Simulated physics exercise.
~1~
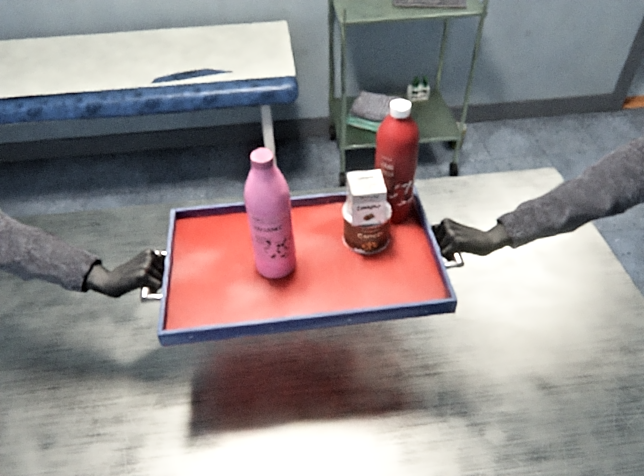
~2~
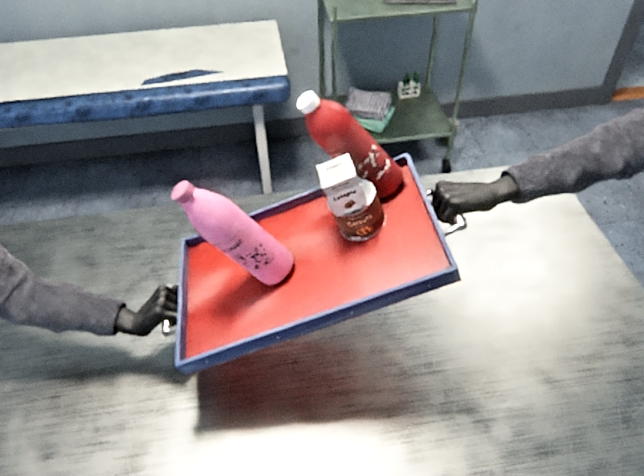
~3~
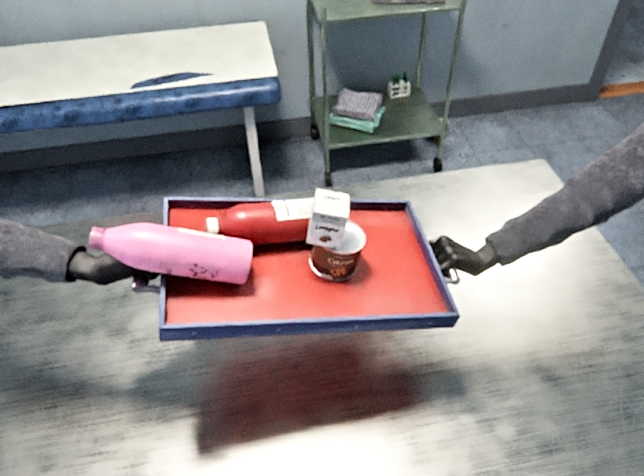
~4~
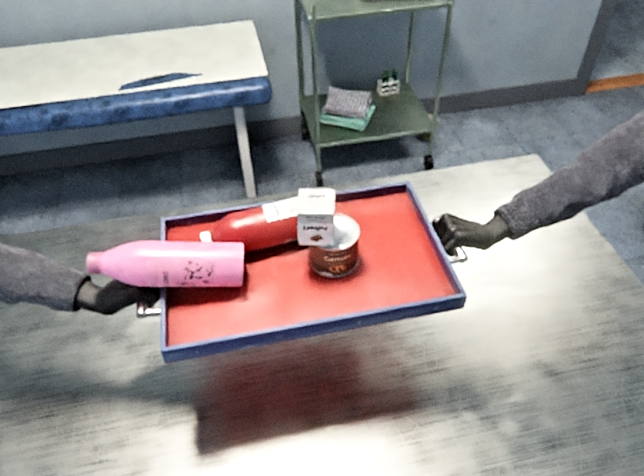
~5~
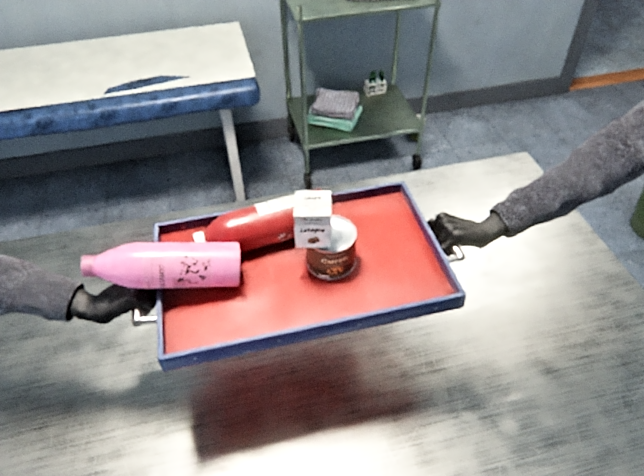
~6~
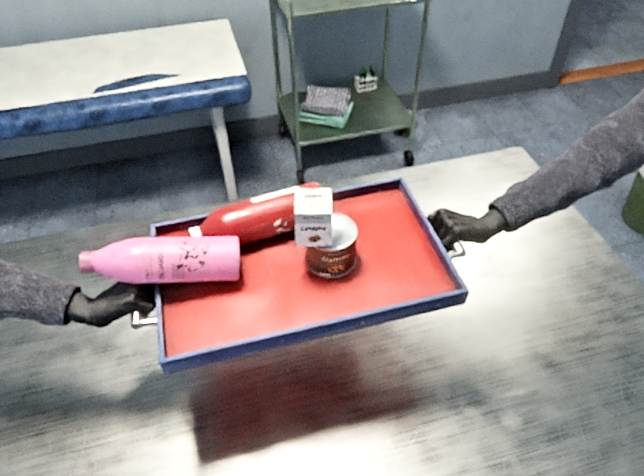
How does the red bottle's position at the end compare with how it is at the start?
At the start the red bottle stands upright on the tray, but at the end it is lying on its side.
